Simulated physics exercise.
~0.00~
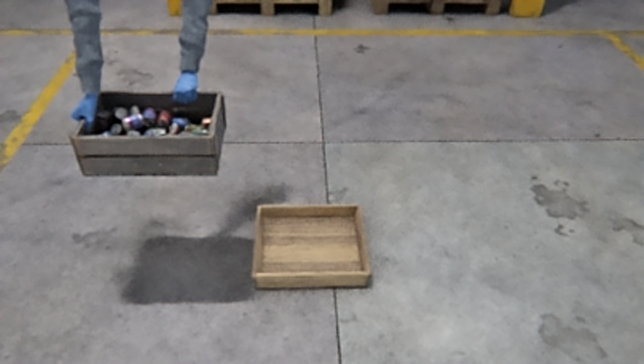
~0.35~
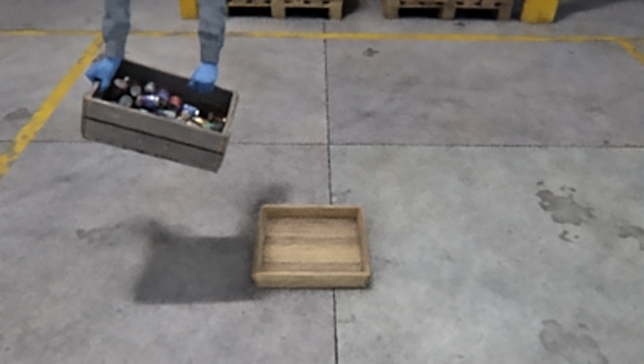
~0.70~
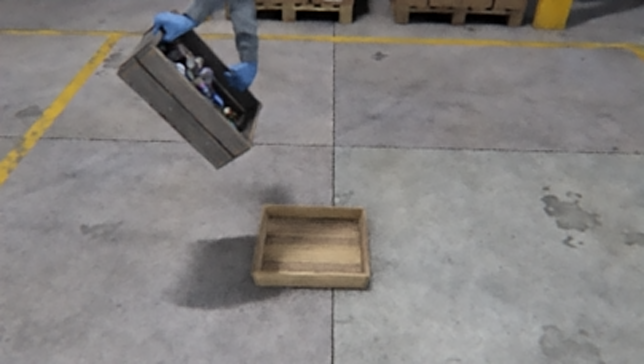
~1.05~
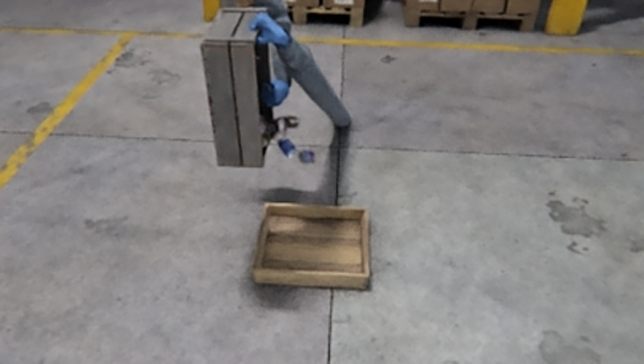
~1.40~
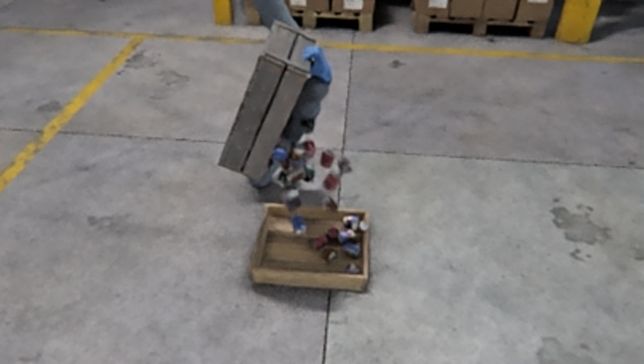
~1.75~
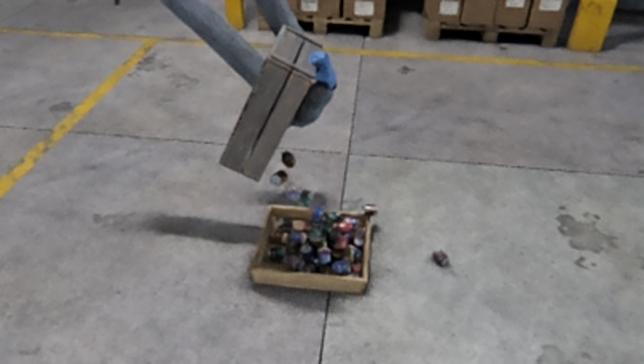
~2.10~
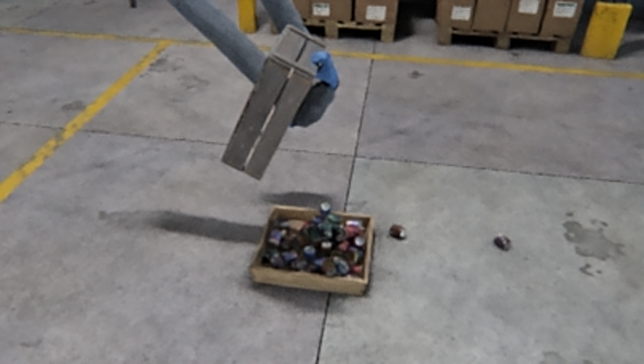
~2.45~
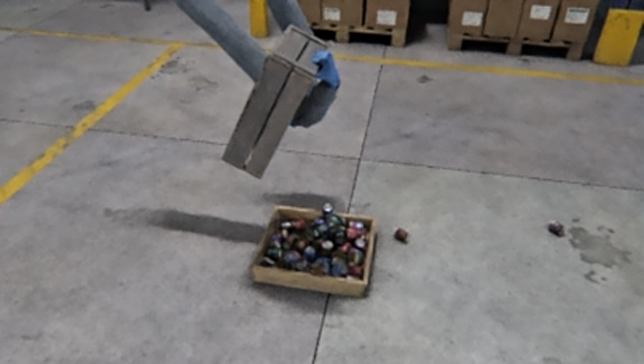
On a concrete warehouse floor, blue-gloved hands tipping a grey crate of small cans into a wooden tub, two rolling outside.
